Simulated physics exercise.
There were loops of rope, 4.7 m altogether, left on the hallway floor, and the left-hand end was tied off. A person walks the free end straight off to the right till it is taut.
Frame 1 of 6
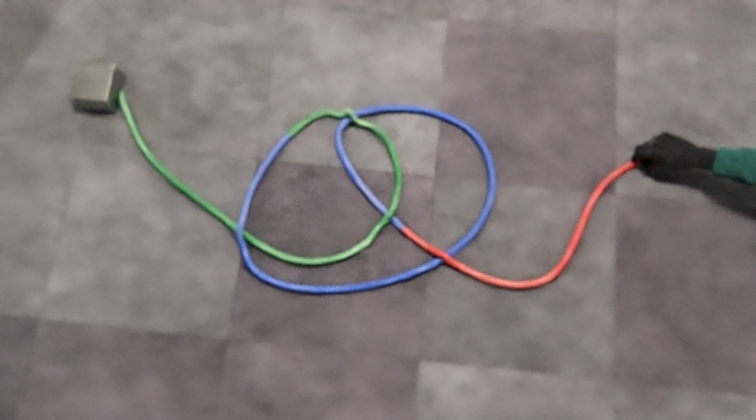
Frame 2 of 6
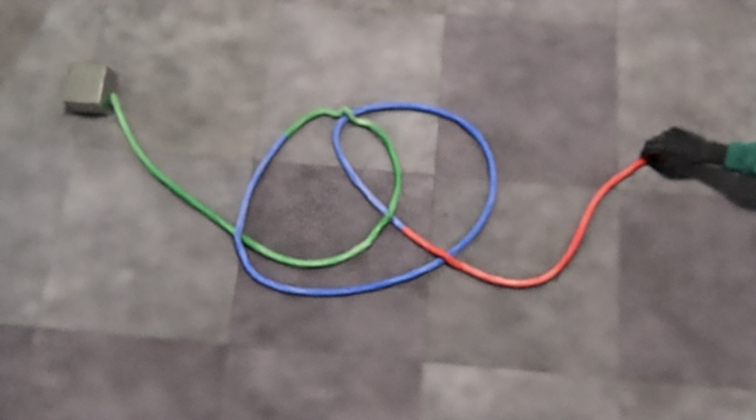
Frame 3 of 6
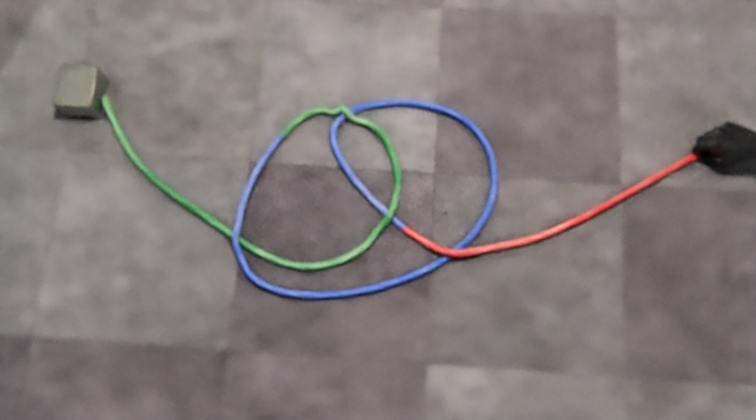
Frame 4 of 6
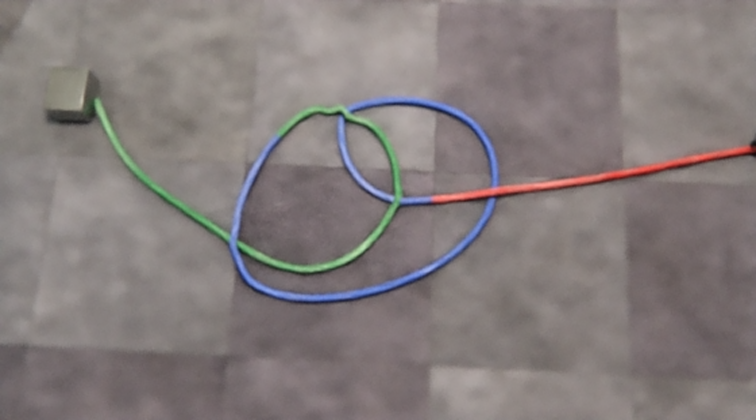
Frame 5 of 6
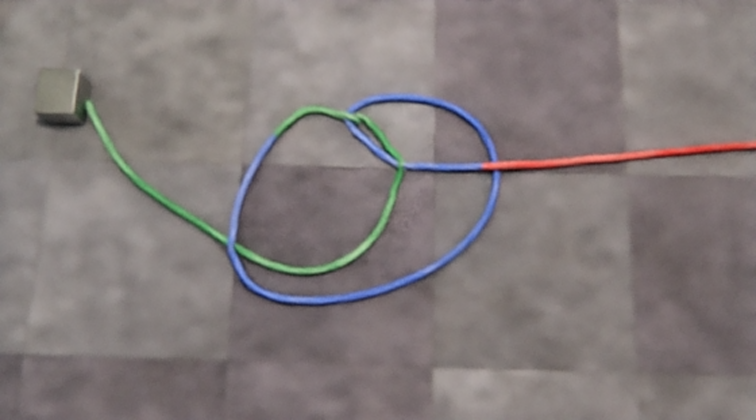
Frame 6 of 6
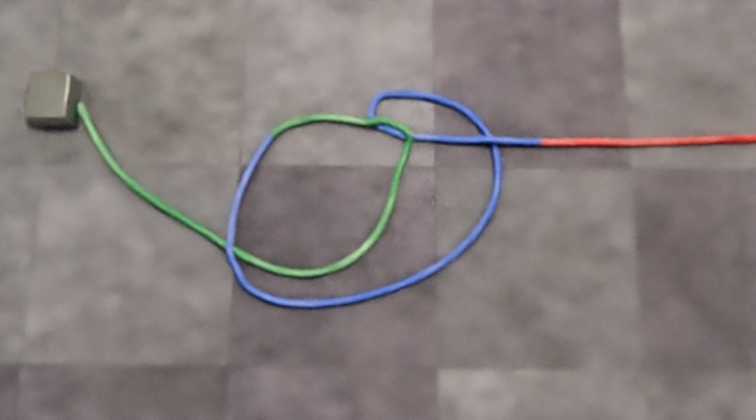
A gloved hand pulls the red end of a looped rope right, straightening that end.
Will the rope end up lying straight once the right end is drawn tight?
Yes.
Next, the ends are 2.8 m apart, loops still 50 cm across.
Then, the ends are 3.5 m apart, loops still 38 cm across.
After that, the ends are 4.3 m apart, loops still 38 cm across.
Later, the ends are 4.7 m apart, and it runs straight.
At the end, the ends are 4.7 m apart, and it runs straight.
